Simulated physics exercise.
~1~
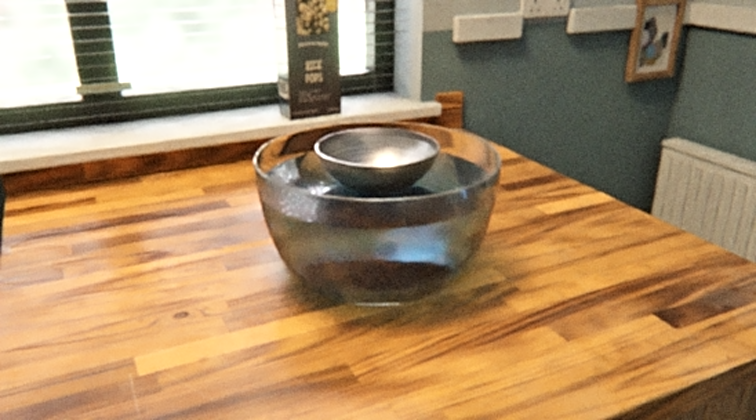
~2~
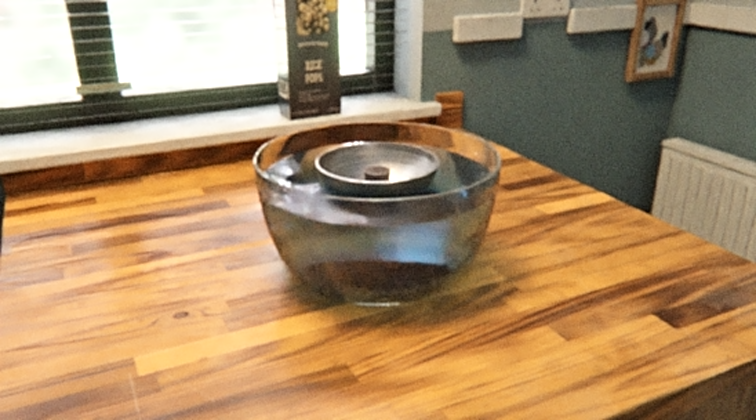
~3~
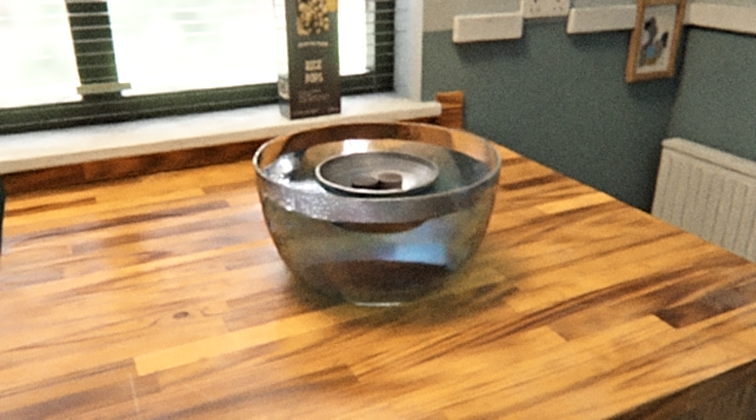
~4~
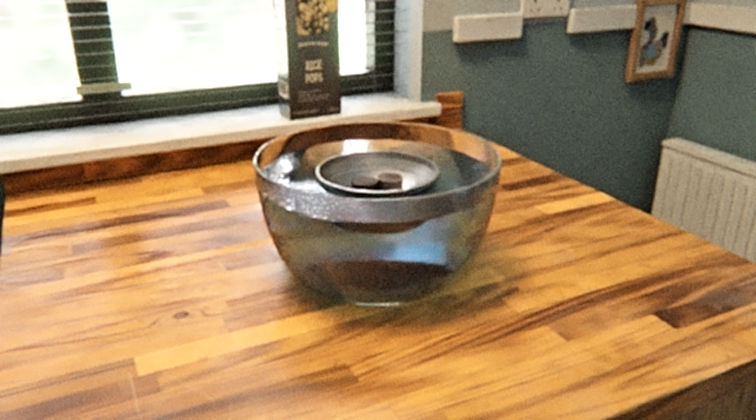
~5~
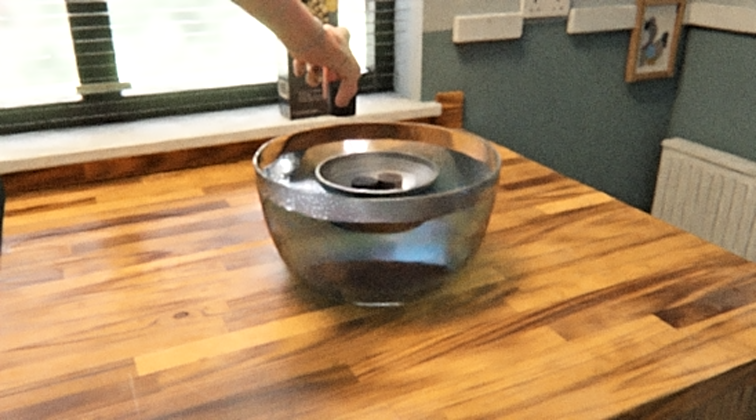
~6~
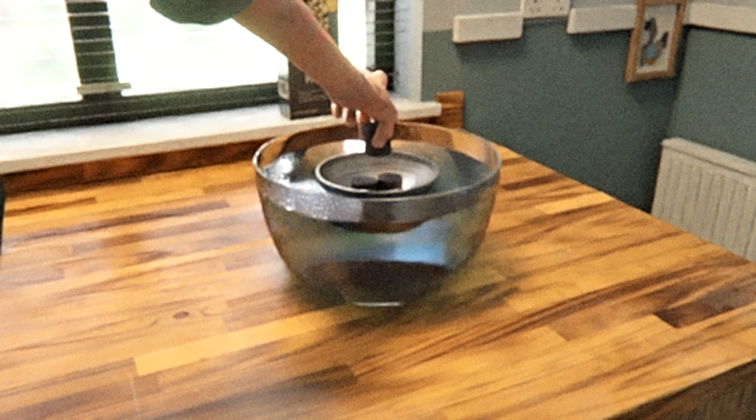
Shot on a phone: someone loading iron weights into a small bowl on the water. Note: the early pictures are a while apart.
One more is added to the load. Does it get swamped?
Yes. It does not stay up.
A moment on, the iron weight is in and the small bowl dips.
Further on, water pours in over its edge.
When it is over, the small bowl lies on the bottom with its load.
